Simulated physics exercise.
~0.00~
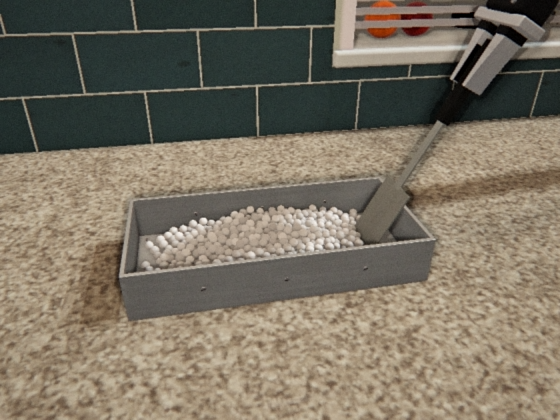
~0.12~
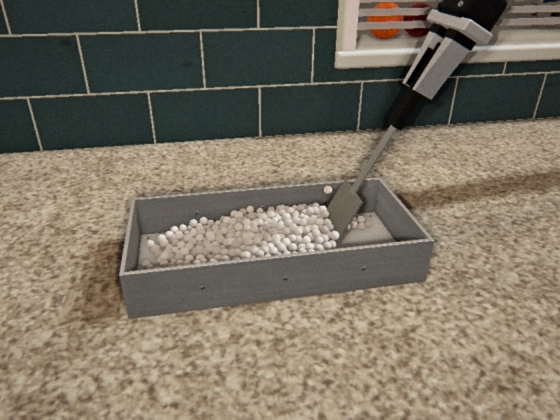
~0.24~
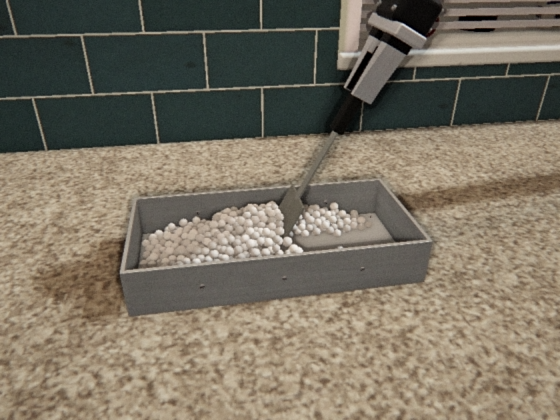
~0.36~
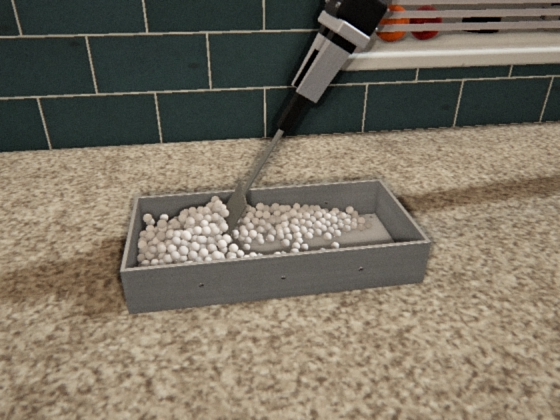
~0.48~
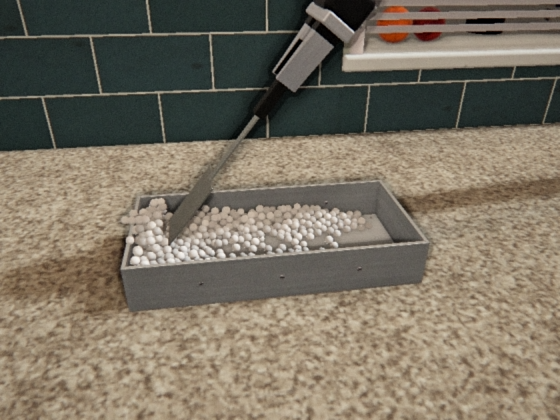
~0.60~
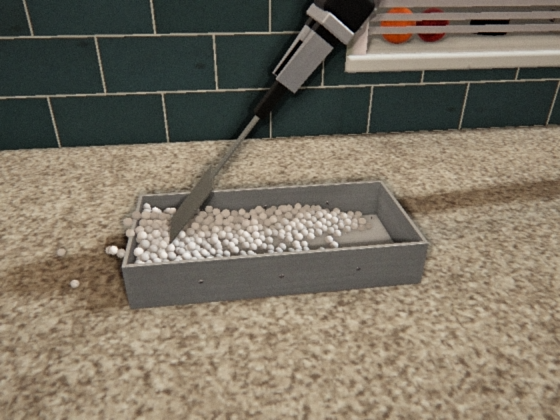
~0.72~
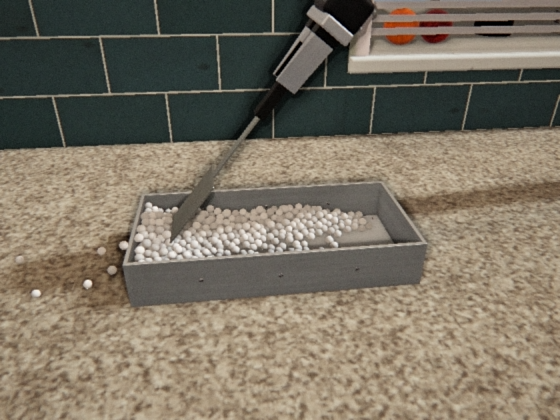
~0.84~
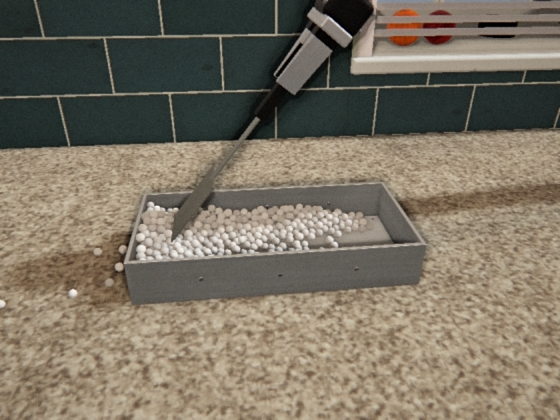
A robot arm dragged a spatula leftward through white beads in a grey tray on a speckled counter, piling them against the left end, then held still as a few spilled over and rolled away while most stayed inside.
